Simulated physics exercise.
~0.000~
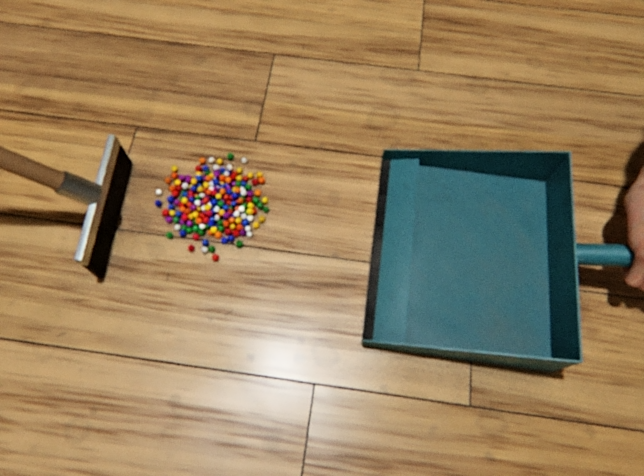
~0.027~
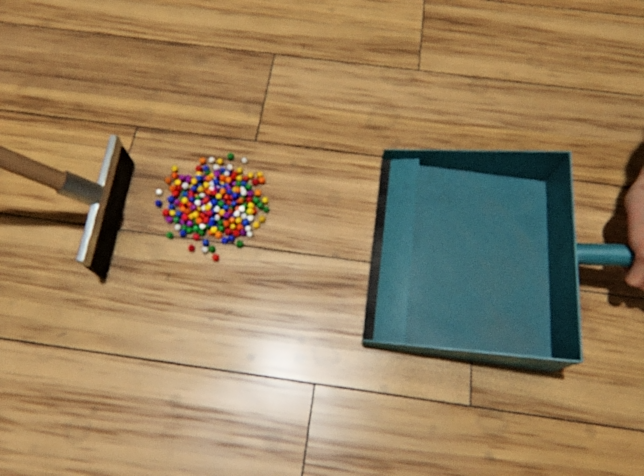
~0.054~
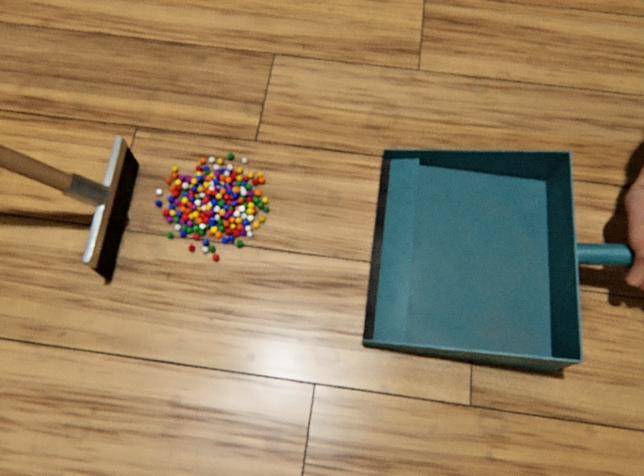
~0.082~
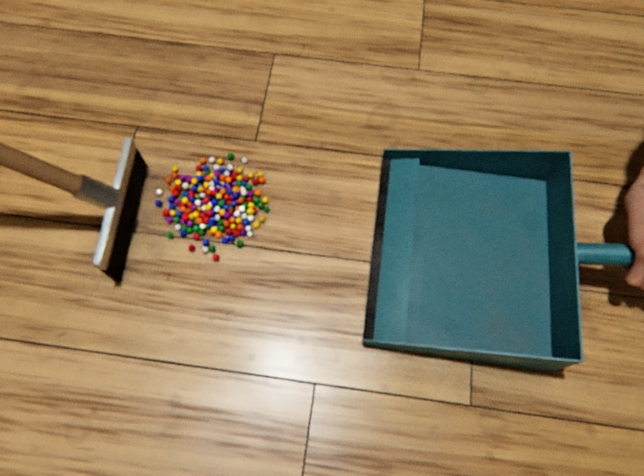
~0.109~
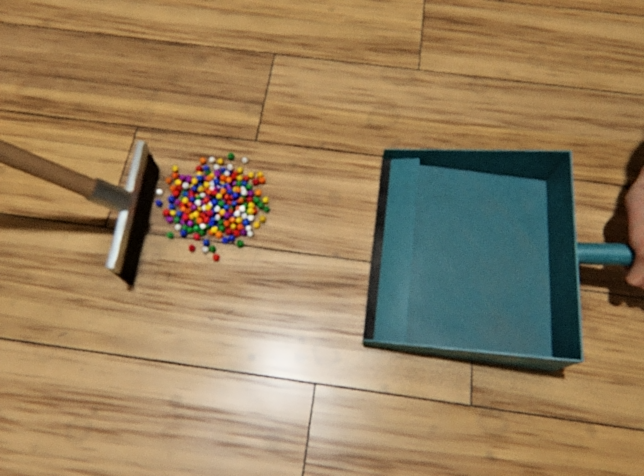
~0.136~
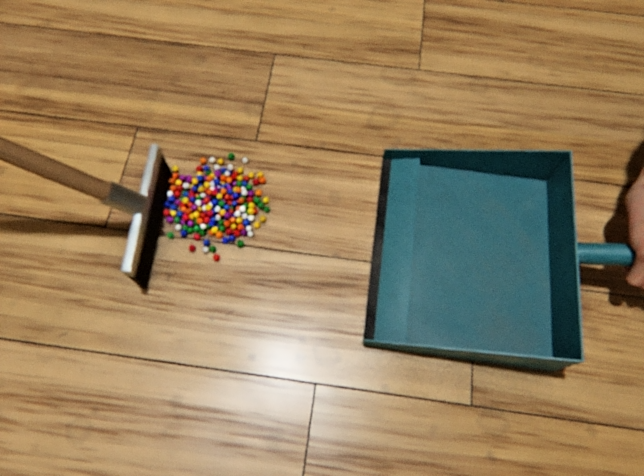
A squeegee-like blade on a wooden handle slides a short way rightward, drifting slightly toward the viewer, across a wooden plank floor seen from above at an angle. Its dark edge reaches the left side of a small heap of multicoloured beads, which barely changes. A teal dustpan sits still on the right, its handle gripped by a hand at the edge, and the camera stays fixed.
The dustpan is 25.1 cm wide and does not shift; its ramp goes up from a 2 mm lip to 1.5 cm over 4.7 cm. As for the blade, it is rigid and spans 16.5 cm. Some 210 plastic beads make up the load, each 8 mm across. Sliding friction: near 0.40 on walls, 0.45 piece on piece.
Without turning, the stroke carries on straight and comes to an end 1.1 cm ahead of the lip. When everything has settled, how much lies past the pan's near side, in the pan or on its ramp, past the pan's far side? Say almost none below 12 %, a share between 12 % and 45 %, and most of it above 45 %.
Past the pan's near side: Almost none. In the pan or on its ramp: A share. Past the pan's far side: Almost none.
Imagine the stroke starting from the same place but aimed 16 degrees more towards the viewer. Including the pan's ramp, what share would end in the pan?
Result: Close to 5 %, ramp counted.
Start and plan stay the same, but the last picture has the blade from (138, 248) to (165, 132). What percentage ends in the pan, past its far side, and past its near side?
Per cent by place - pan 30, far side 30, near side 0.
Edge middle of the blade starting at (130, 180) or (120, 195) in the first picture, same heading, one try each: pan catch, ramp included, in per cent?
Roughly 40 % and 40 %.
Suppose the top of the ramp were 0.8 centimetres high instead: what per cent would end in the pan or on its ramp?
That would give something like 30 per cent.
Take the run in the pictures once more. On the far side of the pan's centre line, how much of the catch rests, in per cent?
Roughly 30 per cent.
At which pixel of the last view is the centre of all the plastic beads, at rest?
Est. centre at rest: (372, 215) px.
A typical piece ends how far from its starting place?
I'd put it near 20 cm.
Then, at 0.34 s, middle of the blade 15 cm from the lip; 0 % over the lip, far side 0 %, near side 0 %.
After 0.48 s, middle of the blade 6 cm from the lip; 0 % over the lip, far side 5 %, near side 0 %.
After 0.75 s, middle of the blade 2 cm from the lip; 30 % over the lip, far side 10 %, near side 0 %.
At rest (1.2 s), near side 0 %, pan 30 %, far side 10 %, in front of the lip or behind the blade 60 %.
